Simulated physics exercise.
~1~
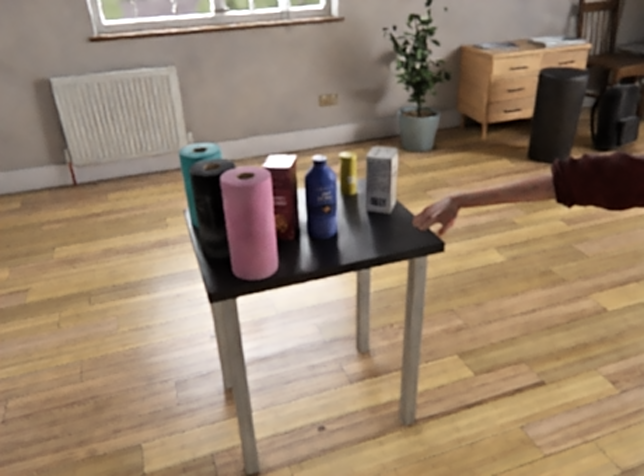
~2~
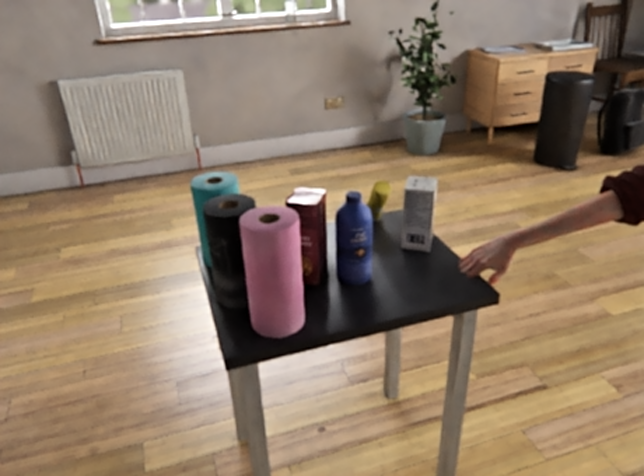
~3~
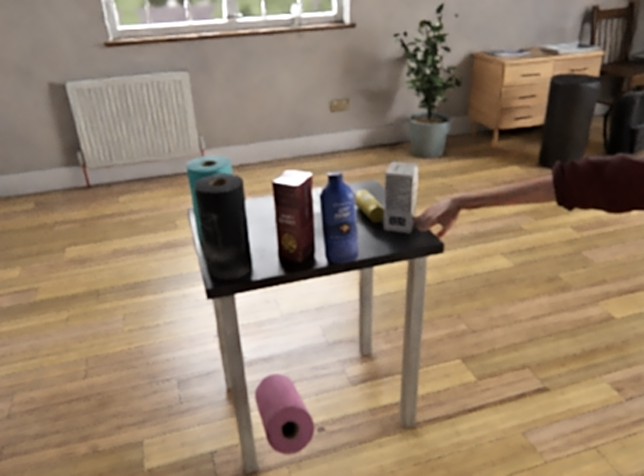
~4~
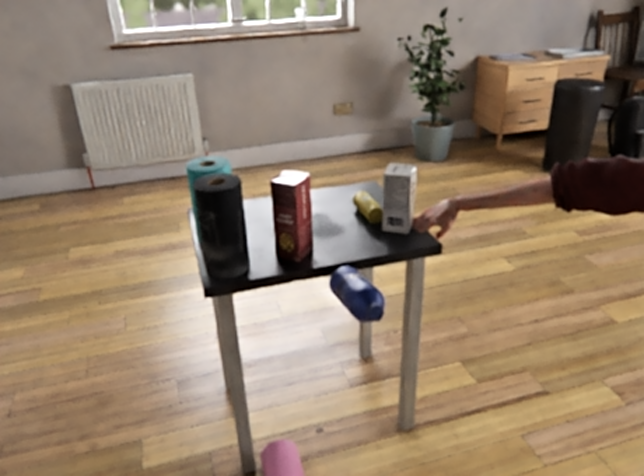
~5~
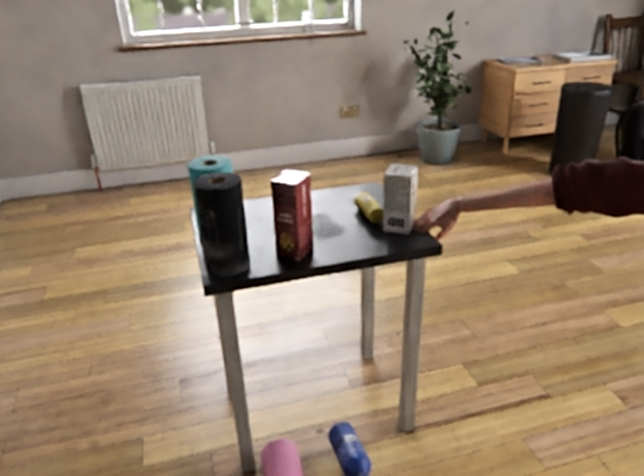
A table jerks forward and back beside a hand, dropping pink and blue items to the floor.
